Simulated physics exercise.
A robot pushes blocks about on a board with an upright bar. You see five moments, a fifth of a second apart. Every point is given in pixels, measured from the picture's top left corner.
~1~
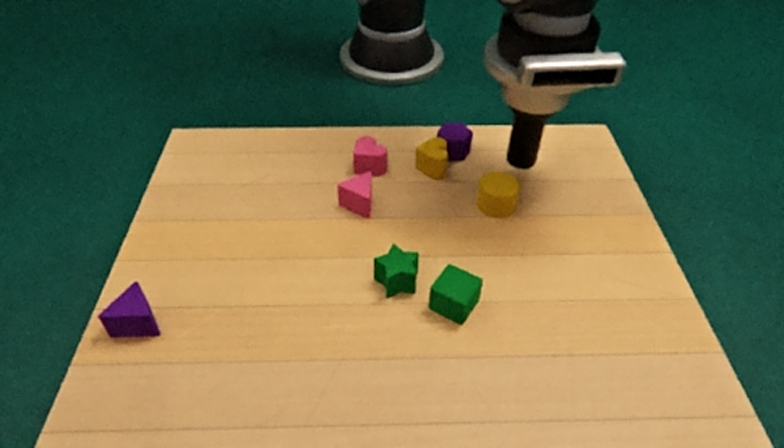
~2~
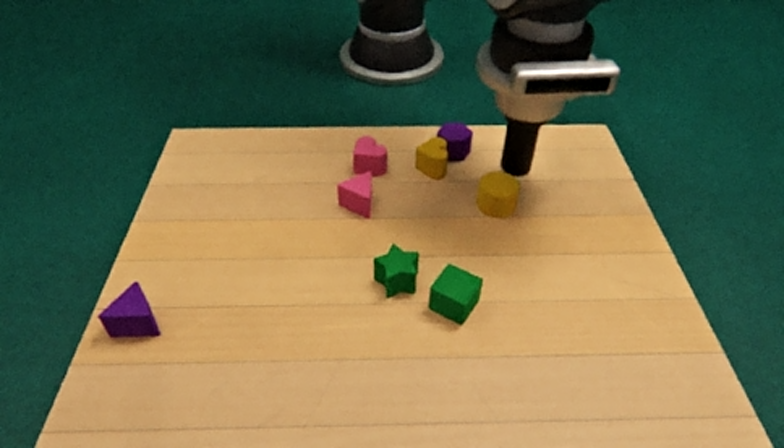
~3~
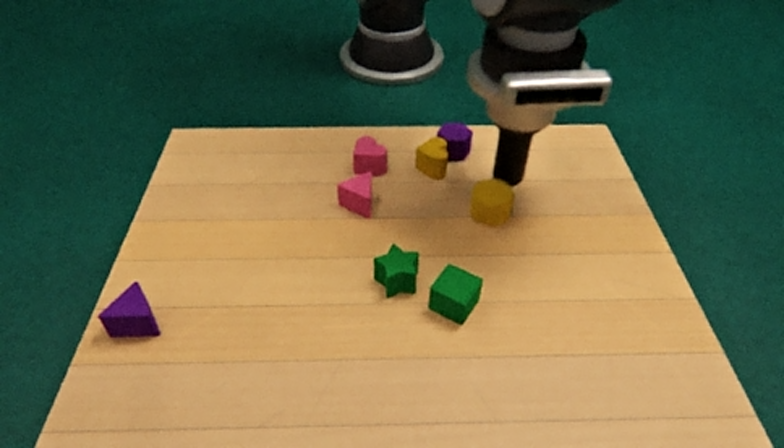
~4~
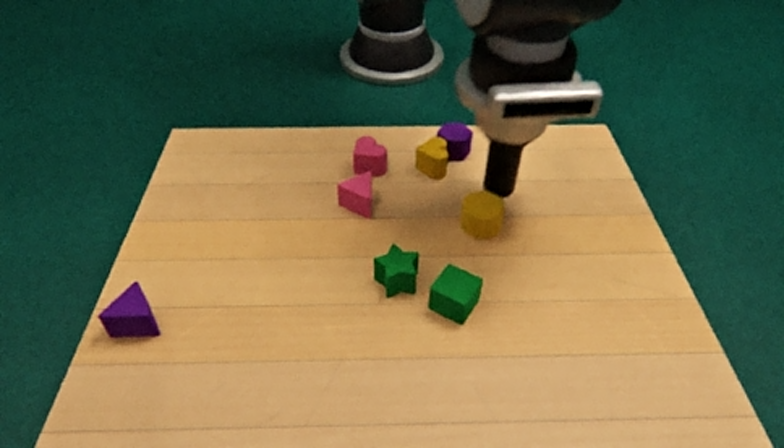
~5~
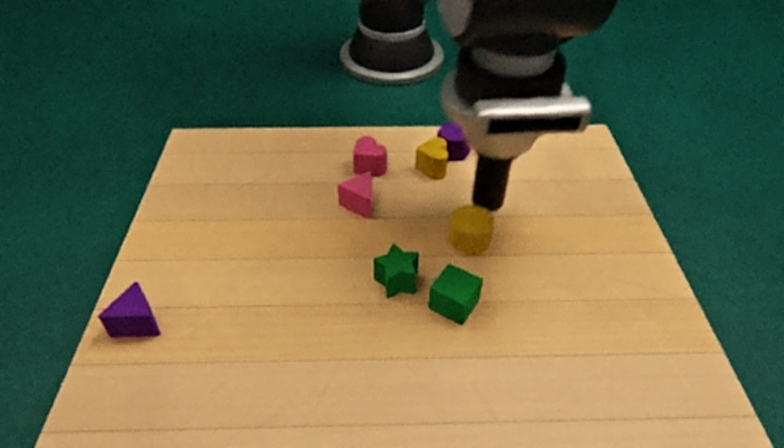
On a pale wooden board against a dark green surface, a robot arm lowers its black bar behind a yellow cylinder near scattered pink, purple, green and yellow blocks. The bar meets the cylinder and pushes it toward the viewer and slightly left, nearer the green cube and star, while the other blocks stay still.
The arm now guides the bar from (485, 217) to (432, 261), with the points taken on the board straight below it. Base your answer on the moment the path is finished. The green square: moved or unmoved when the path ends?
Once the bar is done, the green square is in a new spot.
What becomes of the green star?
Displaced, by a centimetre or more.
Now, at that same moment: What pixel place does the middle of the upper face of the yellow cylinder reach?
The middle of its upper face should be somewhere near (427, 270).
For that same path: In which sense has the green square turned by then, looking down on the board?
It goes round opposite to clock hands.
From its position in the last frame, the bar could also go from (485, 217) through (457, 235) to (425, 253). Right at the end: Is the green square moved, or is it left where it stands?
It moves.
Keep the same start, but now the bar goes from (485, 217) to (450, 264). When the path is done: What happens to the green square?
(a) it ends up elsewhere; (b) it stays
Correct choice: A.
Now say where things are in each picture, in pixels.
In the first picture, bar tip (521, 161); block tops, green star (398, 260); green square (457, 283); yellow cylinder (500, 183).
In the second picture, bar (515, 169); blocks unchanged.
In the third picture, bar (507, 178); yellow cylinder (494, 191).
In the fourth picture, bar (498, 189); yellow cylinder (484, 204).
In the fifth picture, bar (487, 203); green star (398, 260); green square (457, 283); yellow cylinder (472, 219).
On the path given first. Halfway along, bar (461, 224); yellow cylinder (452, 245).
At the end, bar (433, 247); green star (387, 264); green square (455, 300), turned 55° anticlockwise; yellow cylinder (427, 270).
